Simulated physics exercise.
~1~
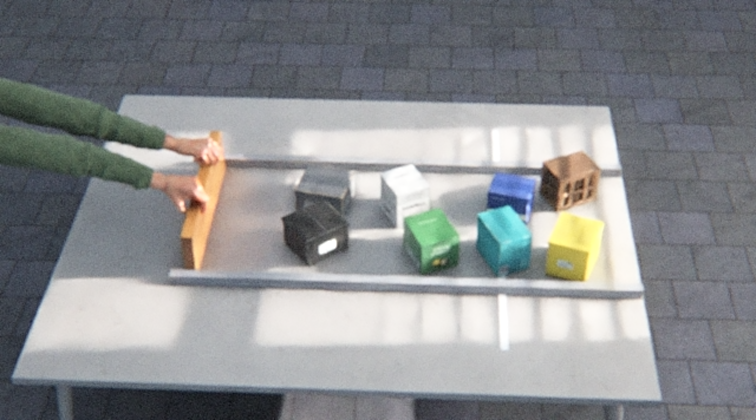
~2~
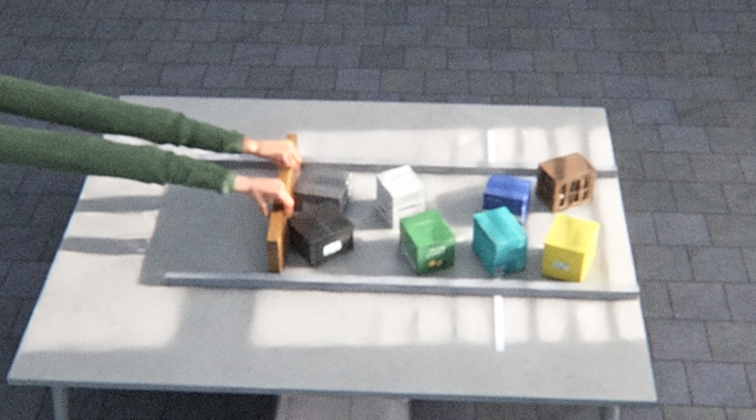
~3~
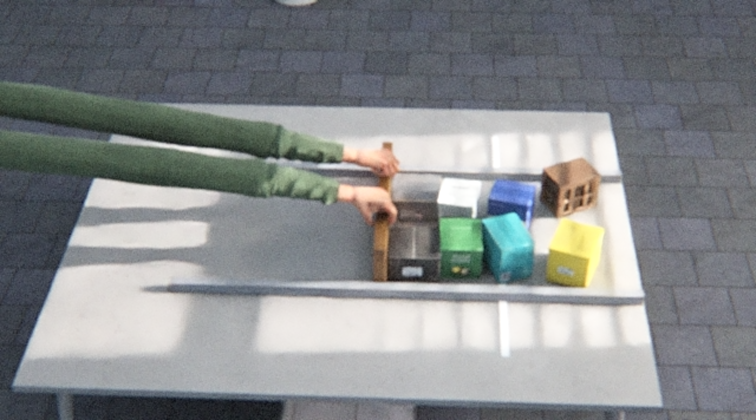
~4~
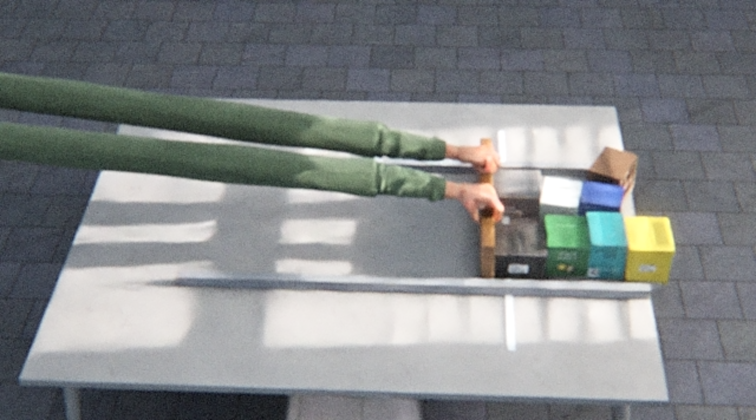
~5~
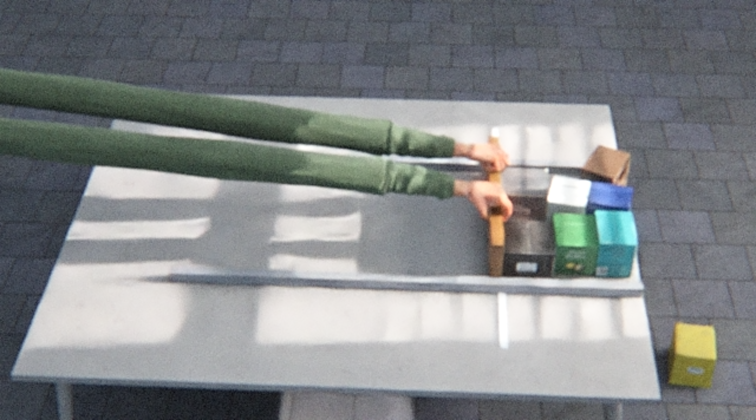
Two hands slide an upright plank right, bunching colourful boxes until the yellow one falls off.
